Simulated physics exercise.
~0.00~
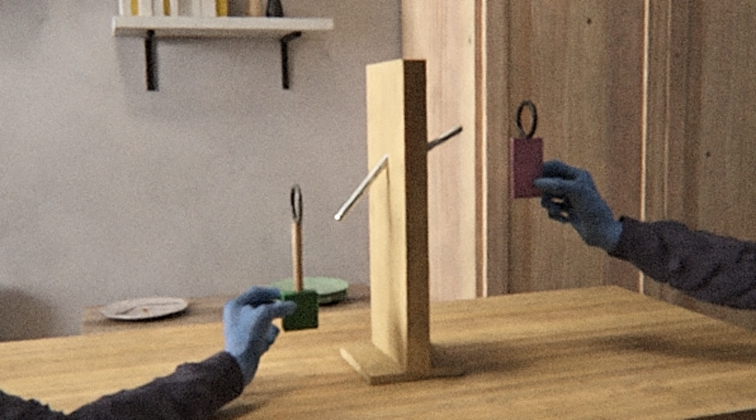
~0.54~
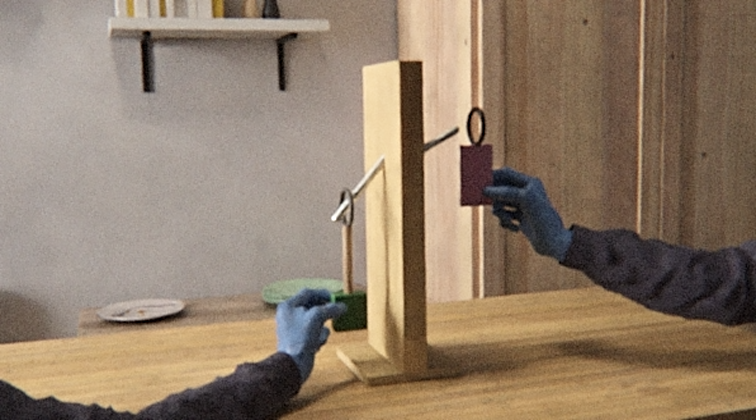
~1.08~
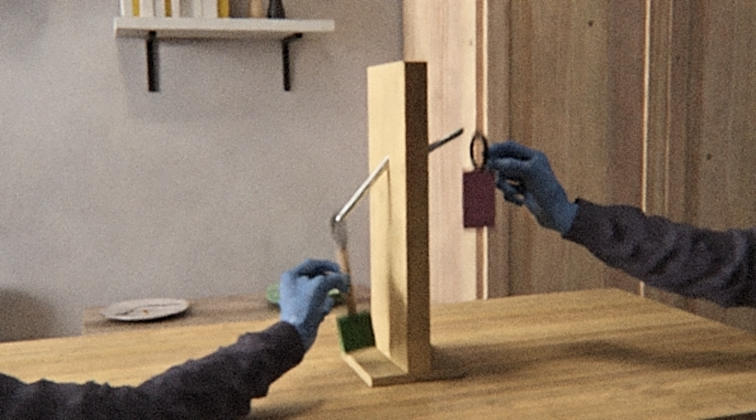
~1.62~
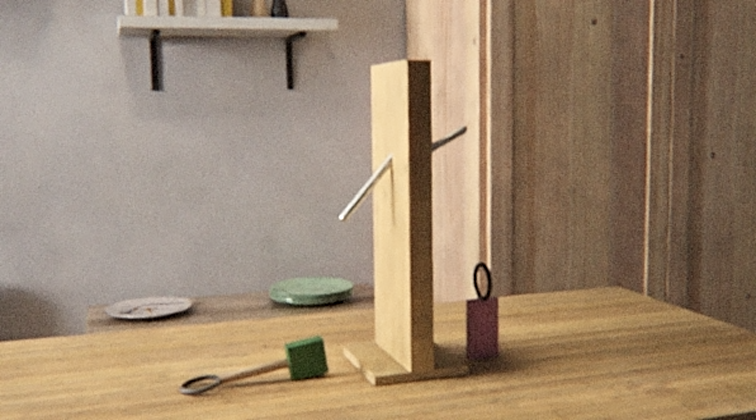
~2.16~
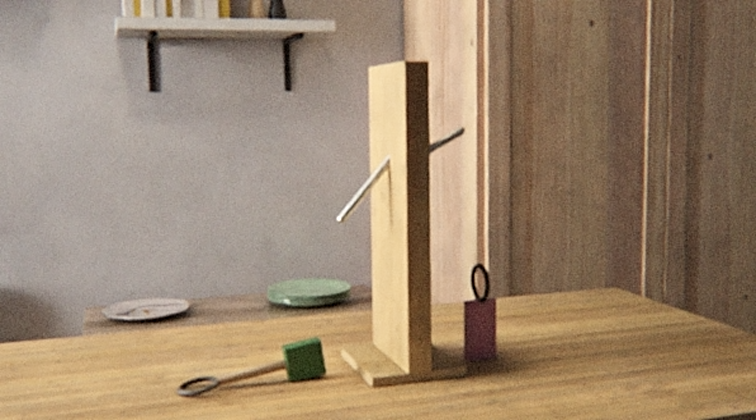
In a room with a shelf on the wall, a wooden stand with a peg on each side stands on a wooden table. A gloved hand on the left holds a green brush by its block, ring end up, while another on the right holds a pink tag with a dark ring. Both hands move inward, bringing the rings close to the pegs. The brush then tilts and dips beside the stand as the tag sinks lower. Finally the hands are gone, the pegs are empty, and the brush lies on its side while the tag rests upright, both motionless.
